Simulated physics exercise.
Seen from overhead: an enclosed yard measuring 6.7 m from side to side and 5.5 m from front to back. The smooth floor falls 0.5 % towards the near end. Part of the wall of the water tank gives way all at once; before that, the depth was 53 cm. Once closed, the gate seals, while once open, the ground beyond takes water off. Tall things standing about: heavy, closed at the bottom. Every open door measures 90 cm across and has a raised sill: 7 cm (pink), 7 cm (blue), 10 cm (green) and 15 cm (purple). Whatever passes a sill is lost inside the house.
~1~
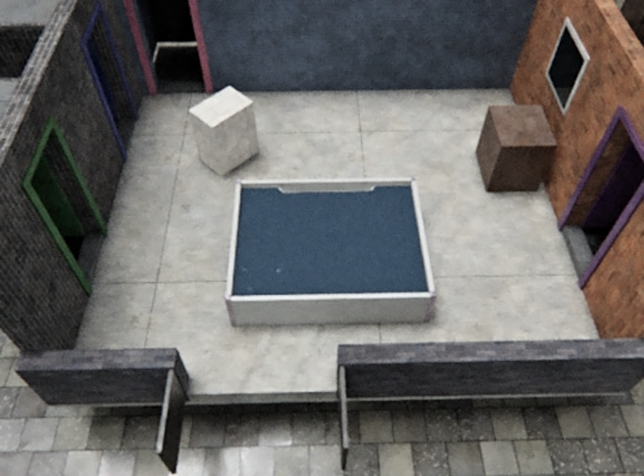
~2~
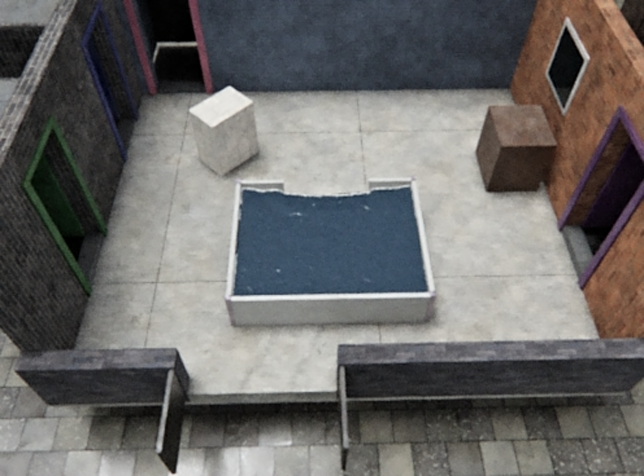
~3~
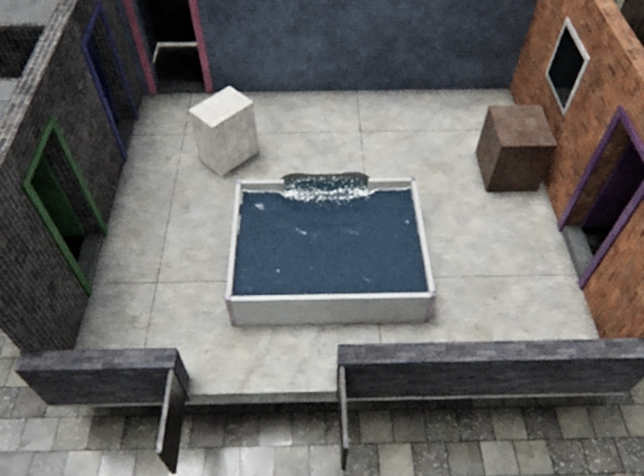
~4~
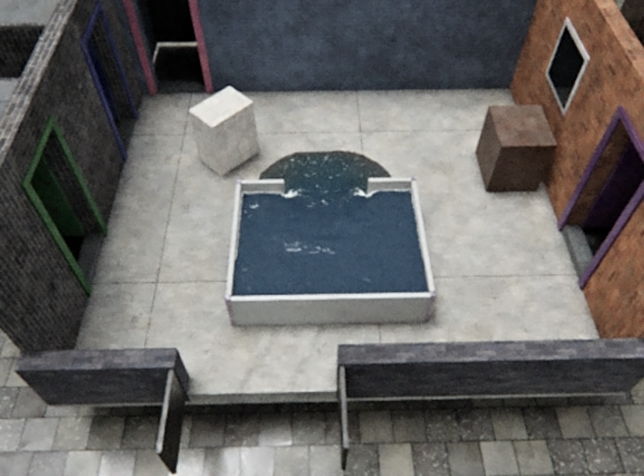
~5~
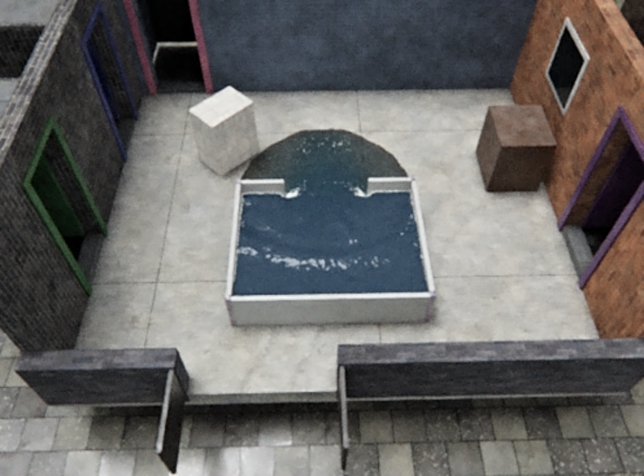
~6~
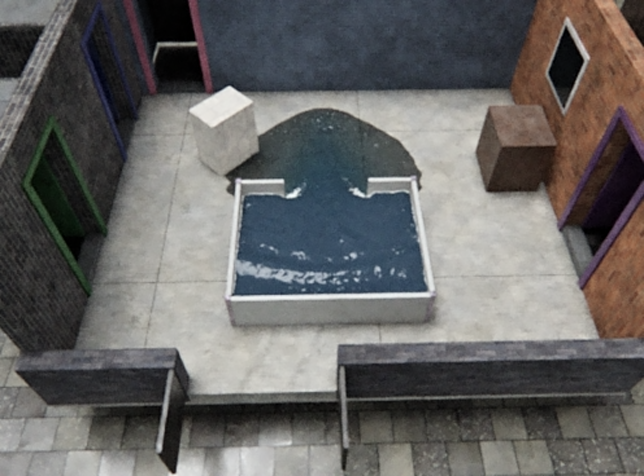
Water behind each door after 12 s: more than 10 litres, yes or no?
Pink door: Yes; blue door: Yes; green door: No; purple door: No.
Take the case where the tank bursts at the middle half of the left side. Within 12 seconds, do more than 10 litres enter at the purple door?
Note: Purple door, short of the limit.
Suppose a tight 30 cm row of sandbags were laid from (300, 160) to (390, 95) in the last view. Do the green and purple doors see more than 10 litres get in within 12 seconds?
Result: Green door inside the limit; purple door inside the limit.
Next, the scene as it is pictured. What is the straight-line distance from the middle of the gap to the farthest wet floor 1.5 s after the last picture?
That comes to near 4.4 m out.
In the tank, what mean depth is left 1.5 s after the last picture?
The average depth is around 31 cm.
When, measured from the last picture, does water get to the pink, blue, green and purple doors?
Pink: 1.1 s; blue: 2.0 s; green: 3.2 s; purple: 3.2 s.
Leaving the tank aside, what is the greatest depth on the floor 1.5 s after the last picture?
Depth max: Approx. 28 cm.
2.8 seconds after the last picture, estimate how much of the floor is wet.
Roughly 45 percent.
Then, 0.7 s after the last picture water covers 25 % of the floor and is deepest (29 cm) near (312, 94); pink door not reached, blue door not reached, green door not reached, purple door not reached.
Then, 1.5 s after the last picture water covers 35 % of the floor and is deepest (28 cm) near (273, 95); pink door 7 cm at the sill, 0 L in, blue door not reached, green door not reached, purple door not reached.
Then, 2.8 s after the last picture water covers 45 % of the floor and is deepest (23 cm) near (502, 98); pink door 8 cm at the sill, 1 L in, blue door 13 cm at the sill, 4 L in, green door not reached, purple door not reached.
Then, 6.3 s after the last picture water covers 85 % of the floor and is deepest (18 cm) near (518, 146); pink door 9 cm at the sill, 26 L in, blue door 10 cm at the sill, 49 L in, green door 3 cm at the sill, 0 L in, purple door 2 cm at the sill, 0 L in.
Then, 11.3 s after the last picture water covers 95 % of the floor and is deepest (10 cm) near (75, 351); pink door 7 cm at the sill, 40 L in, blue door 7 cm at the sill, 63 L in, green door 7 cm at the sill, 0 L in, purple door 5 cm at the sill, 0 L in.
